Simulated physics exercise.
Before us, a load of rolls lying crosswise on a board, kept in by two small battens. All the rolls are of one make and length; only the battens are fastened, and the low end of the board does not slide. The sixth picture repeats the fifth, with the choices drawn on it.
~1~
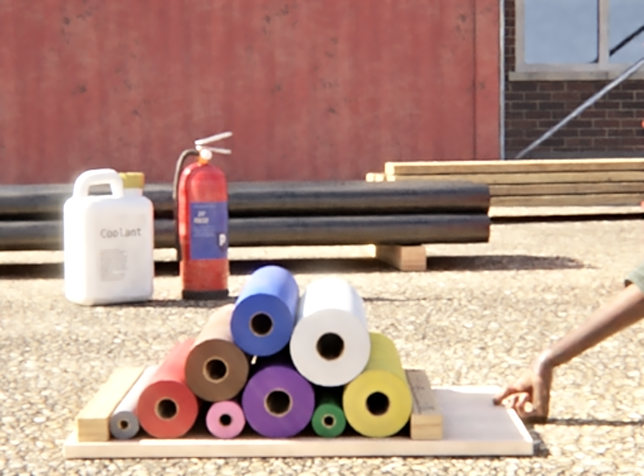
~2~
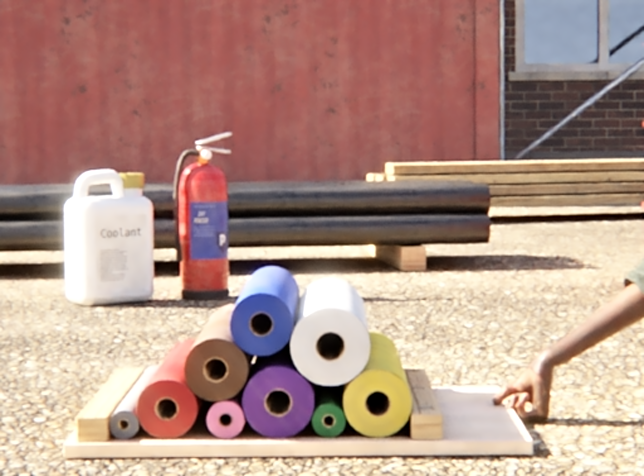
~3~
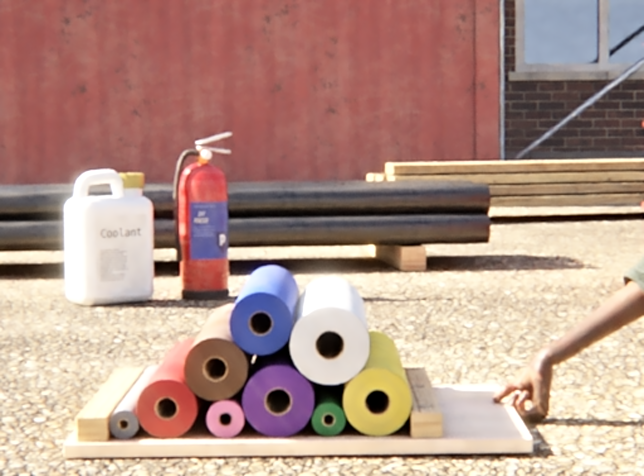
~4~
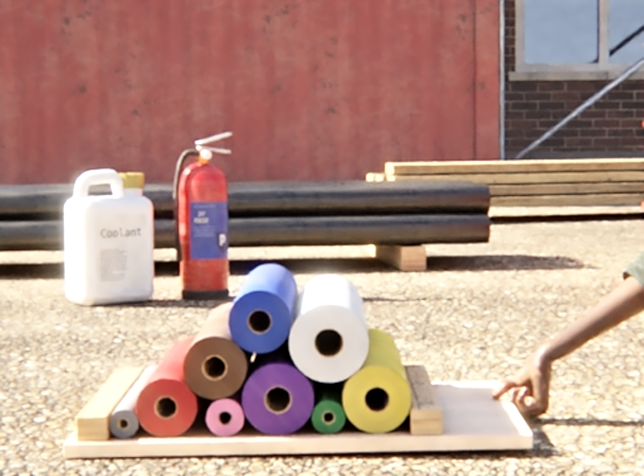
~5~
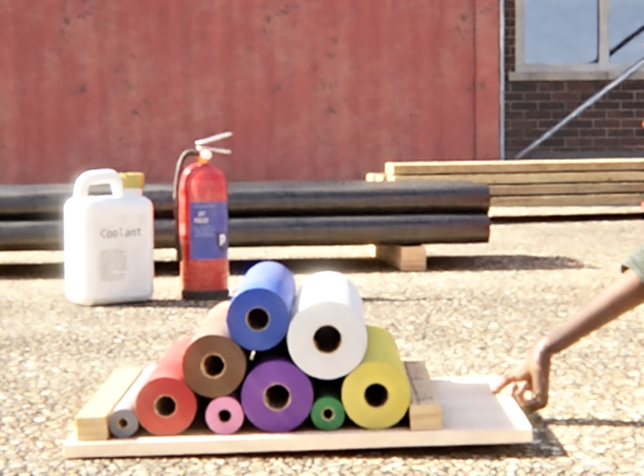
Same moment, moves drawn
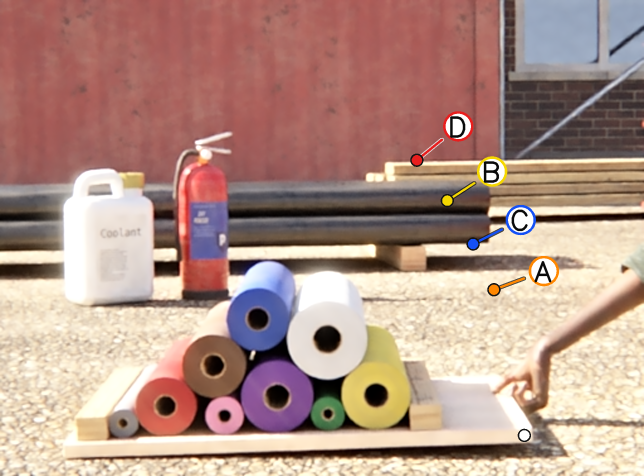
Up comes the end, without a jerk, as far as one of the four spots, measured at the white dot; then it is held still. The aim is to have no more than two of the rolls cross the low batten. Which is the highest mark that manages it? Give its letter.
The last mark within the limit is D.
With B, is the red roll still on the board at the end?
Yes.
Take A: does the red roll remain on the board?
The red roll: Yes.
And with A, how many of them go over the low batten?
It comes to none.
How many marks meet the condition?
The number is four.
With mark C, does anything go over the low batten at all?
No.
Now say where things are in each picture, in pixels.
The first picture shows green roll (329, 421); yellow roll (378, 403); white roll (330, 346).
The second picture shows white roll (330, 346); brown roll (216, 370).
The third picture shows board (301, 406); yellow roll (378, 402); red roll (167, 408).
The fourth picture shows board (301, 405); grey roll (123, 424); red roll (166, 407).
The fifth picture shows board (301, 401); grey roll (123, 423); red roll (166, 406).
On the marked copy, A at (494, 290); B at (447, 201); C at (473, 244); D at (417, 160); the white dot at (524, 435).
With D. Early on, board at 25°.
Further on, board at 39°.
At the end, board at 39°, two over the low batten (brown, blue).
As for the rest, A none over the low batten; B none over the low batten; C none over the low batten.
